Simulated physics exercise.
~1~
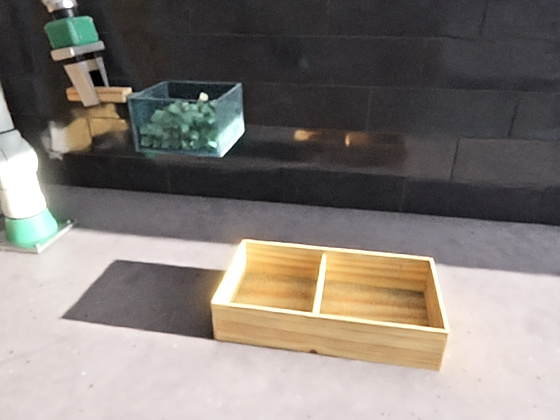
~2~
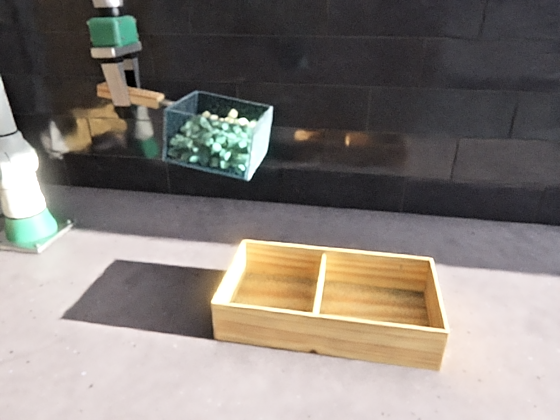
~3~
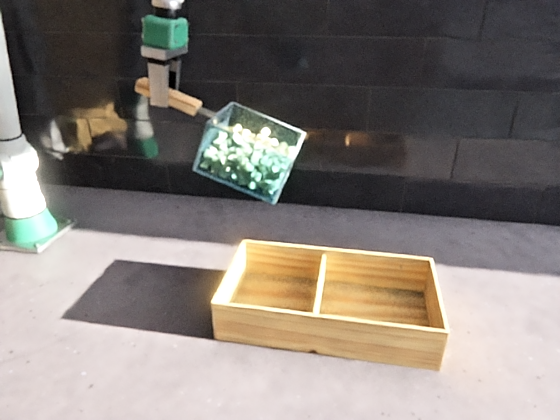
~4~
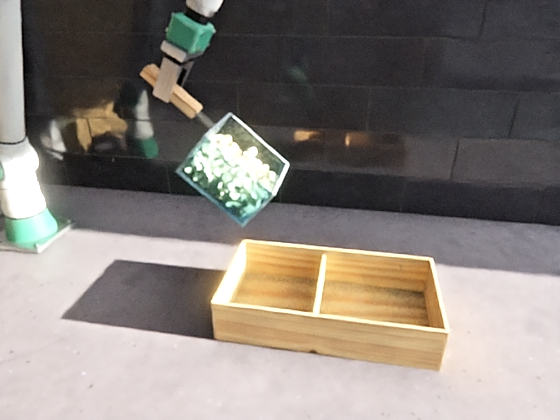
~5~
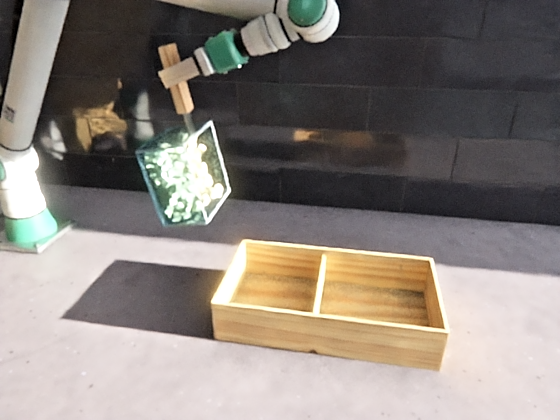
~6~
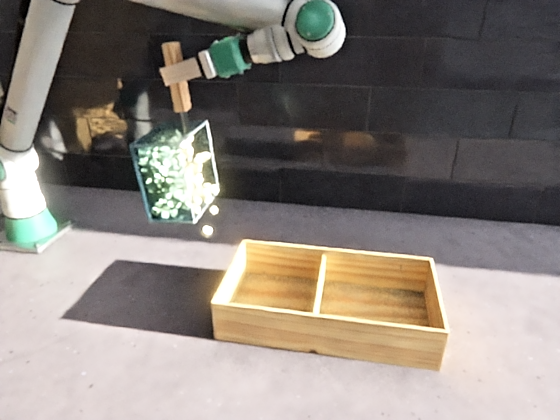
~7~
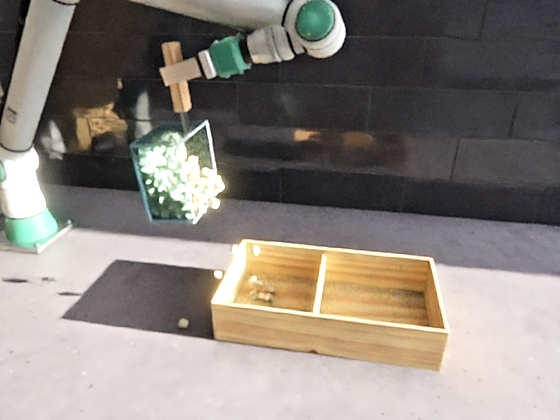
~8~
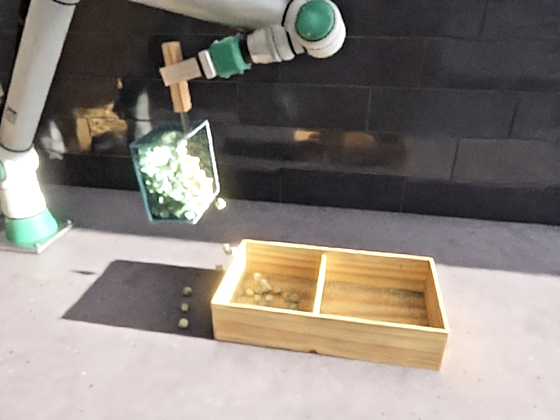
Robot arm carrying a clear box of green pieces rightward, tipping it steeply and spilling some into and beside a divided wooden crate.
